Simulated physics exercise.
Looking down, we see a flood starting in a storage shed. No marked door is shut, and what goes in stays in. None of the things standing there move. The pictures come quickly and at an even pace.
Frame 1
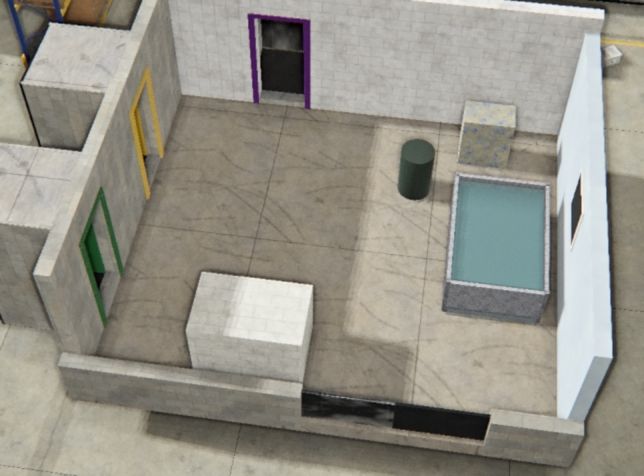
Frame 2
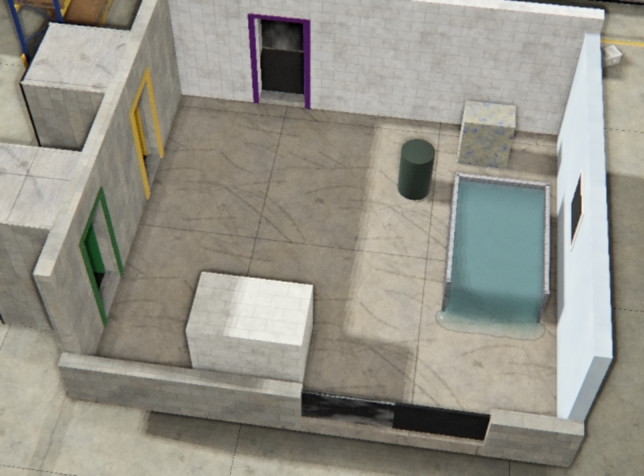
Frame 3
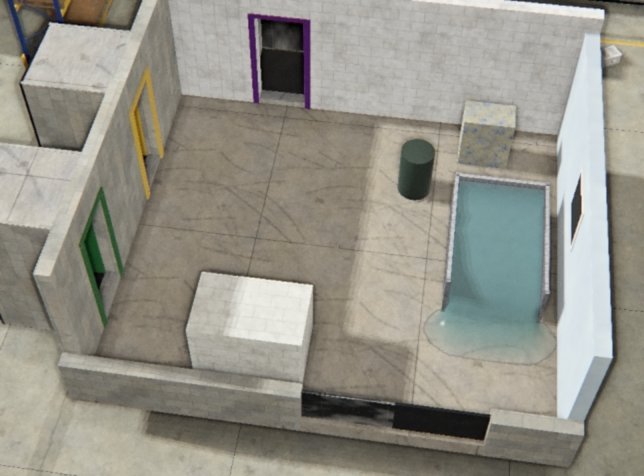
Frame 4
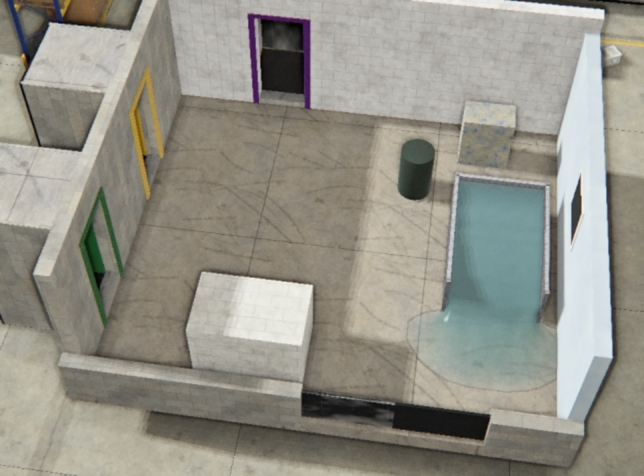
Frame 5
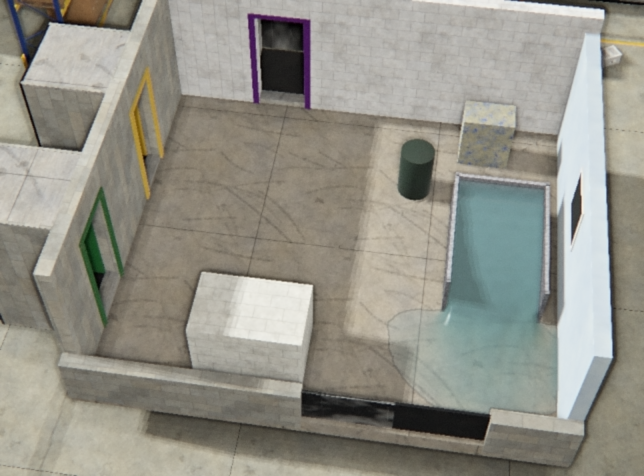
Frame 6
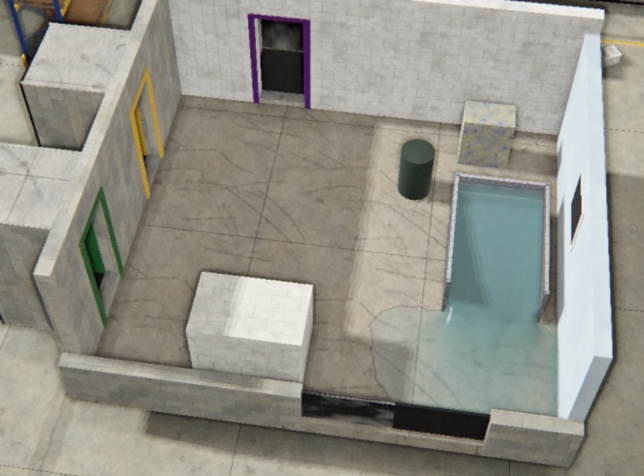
Storage shed seen from above, with water pouring from the near end of a raised tank and spreading across the floor.
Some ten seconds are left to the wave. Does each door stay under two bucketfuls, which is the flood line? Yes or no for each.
Yellow door - yes, stays under; purple door - yes, stays under; green door - yes, stays under.
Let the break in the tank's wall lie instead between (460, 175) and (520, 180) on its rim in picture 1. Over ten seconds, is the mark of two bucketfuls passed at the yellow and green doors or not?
Result - yellow door crosses the threshold, green door fails to reach it.
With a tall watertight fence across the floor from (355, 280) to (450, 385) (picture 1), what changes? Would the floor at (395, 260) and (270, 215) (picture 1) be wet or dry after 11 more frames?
The first point ends up swamped and the second ends up spared.
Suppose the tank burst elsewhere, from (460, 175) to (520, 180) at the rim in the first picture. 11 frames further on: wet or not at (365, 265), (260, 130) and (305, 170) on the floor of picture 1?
In turn: Untouched, swamped, swamped.
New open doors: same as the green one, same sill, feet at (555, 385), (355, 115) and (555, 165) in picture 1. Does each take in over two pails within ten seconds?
In order: Exceeds it, falls short, falls short.
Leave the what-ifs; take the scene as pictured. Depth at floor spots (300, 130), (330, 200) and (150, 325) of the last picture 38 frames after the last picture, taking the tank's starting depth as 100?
About 2, 4, 6 %.
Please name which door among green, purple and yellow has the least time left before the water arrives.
The one in green.
A moment on, water covers 15 % of the floor; the yellow door not reached, the purple door not reached, the green door not reached.
Next, water covers 20 % of the floor; the yellow door not reached, the purple door not reached, the green door not reached.
Then, water covers 35 % of the floor; the yellow door not reached, the purple door not reached, the green door wet at the sill, nothing in.
Later, water covers 90 % of the floor; the yellow door wet at the sill, nothing in, the purple door wet at the sill, nothing in, the green door wet at the sill, nothing in.
In the end, water covers 100 % of the floor; the yellow door wet at the sill, nothing in, the purple door wet at the sill, nothing in, the green door wet at the sill, nothing in.
